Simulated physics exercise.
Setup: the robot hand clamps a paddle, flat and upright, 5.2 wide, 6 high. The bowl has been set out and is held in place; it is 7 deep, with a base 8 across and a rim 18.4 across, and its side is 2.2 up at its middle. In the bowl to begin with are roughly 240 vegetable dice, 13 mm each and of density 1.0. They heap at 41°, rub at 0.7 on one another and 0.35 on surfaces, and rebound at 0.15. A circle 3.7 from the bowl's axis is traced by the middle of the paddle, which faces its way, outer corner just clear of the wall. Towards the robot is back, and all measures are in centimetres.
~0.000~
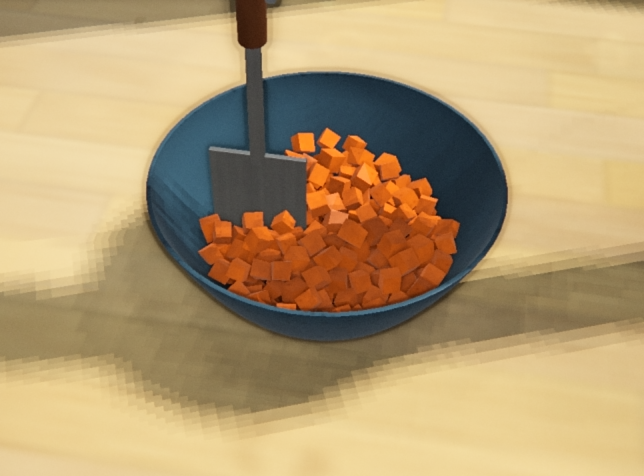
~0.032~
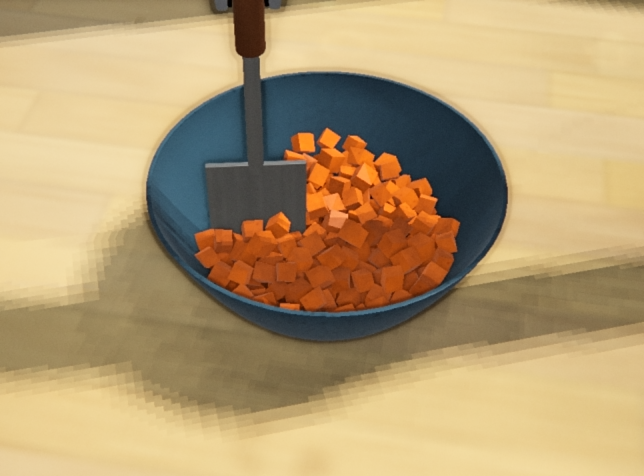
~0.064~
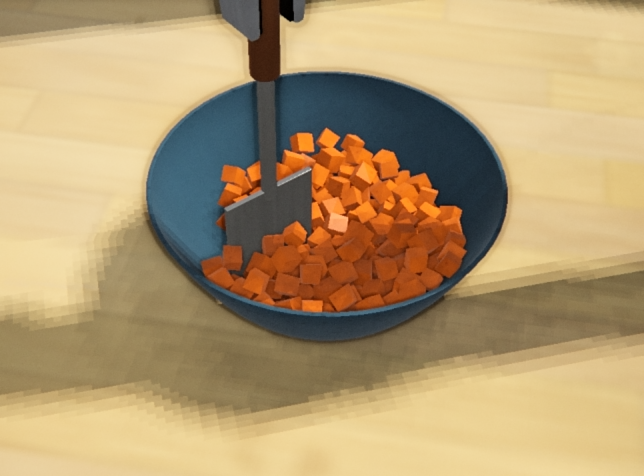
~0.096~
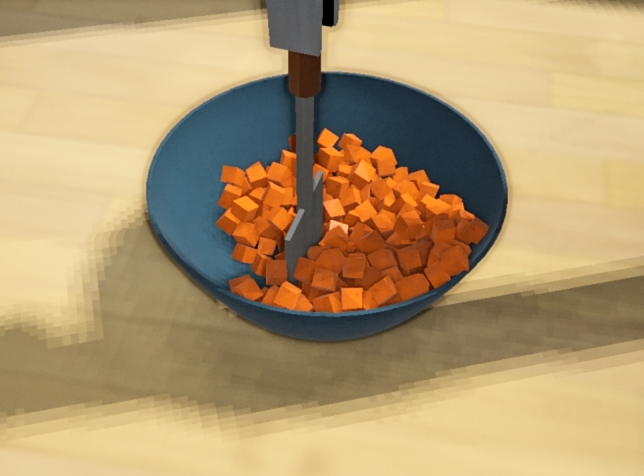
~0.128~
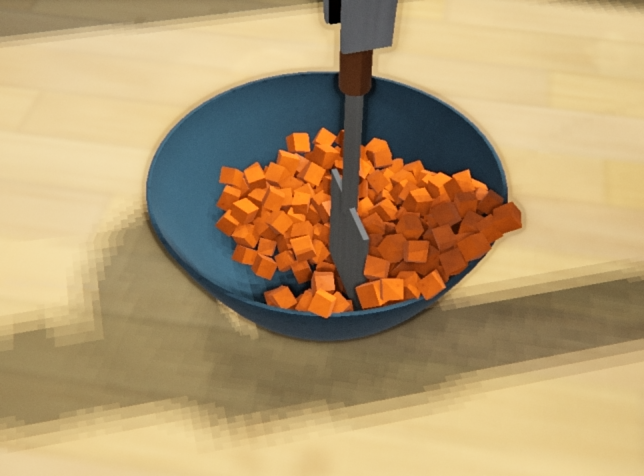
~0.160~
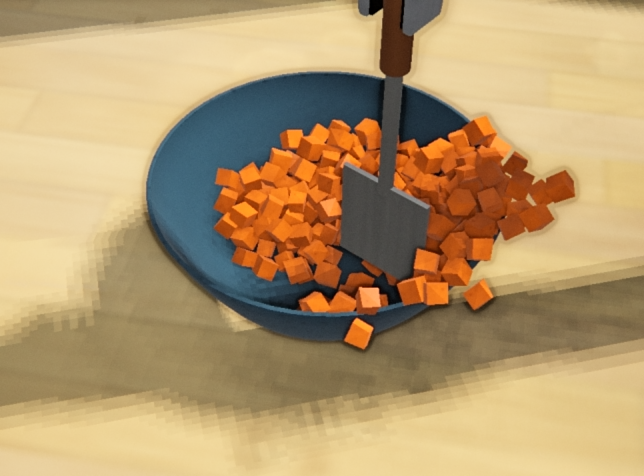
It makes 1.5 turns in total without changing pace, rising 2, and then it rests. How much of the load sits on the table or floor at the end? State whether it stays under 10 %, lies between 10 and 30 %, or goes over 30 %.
It goes over 30 %.
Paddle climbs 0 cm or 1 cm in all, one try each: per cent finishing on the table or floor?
Near 55 in a hundred, then near 50 in a hundred.
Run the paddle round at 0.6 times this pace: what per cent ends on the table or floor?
About 20 per cent.
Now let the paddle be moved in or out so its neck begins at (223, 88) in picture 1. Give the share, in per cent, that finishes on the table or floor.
Some 0 per cent.
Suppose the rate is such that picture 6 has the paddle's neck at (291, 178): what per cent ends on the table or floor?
Close to 20 in a hundred.
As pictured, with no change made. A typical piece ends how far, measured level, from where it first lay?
Near 11 cm.
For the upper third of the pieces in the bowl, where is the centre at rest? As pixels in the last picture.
About (384, 245).
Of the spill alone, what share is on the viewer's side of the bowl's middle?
Estimate: Some 40 in a hundred.
After 0.30 s, 298° round, highest piece 12 above the table; 168 in the bowl, 10 on the table or floor, 57 in flight or on the tool.
After 0.43 s, 85° round, highest piece 11 above the table; 130 in the bowl, 78 on the table or floor, 27 in flight or on the tool.
After 0.70 s, 180° round, highest piece 6 above the table; 127 in the bowl, 108 on the table or floor.
After 1.40 s, 180° round, highest piece 6 above the table; 127 in the bowl, 108 on the table or floor.
At rest, 127 in the bowl, 108 on the table or floor. That is 46 % on the table or floor.
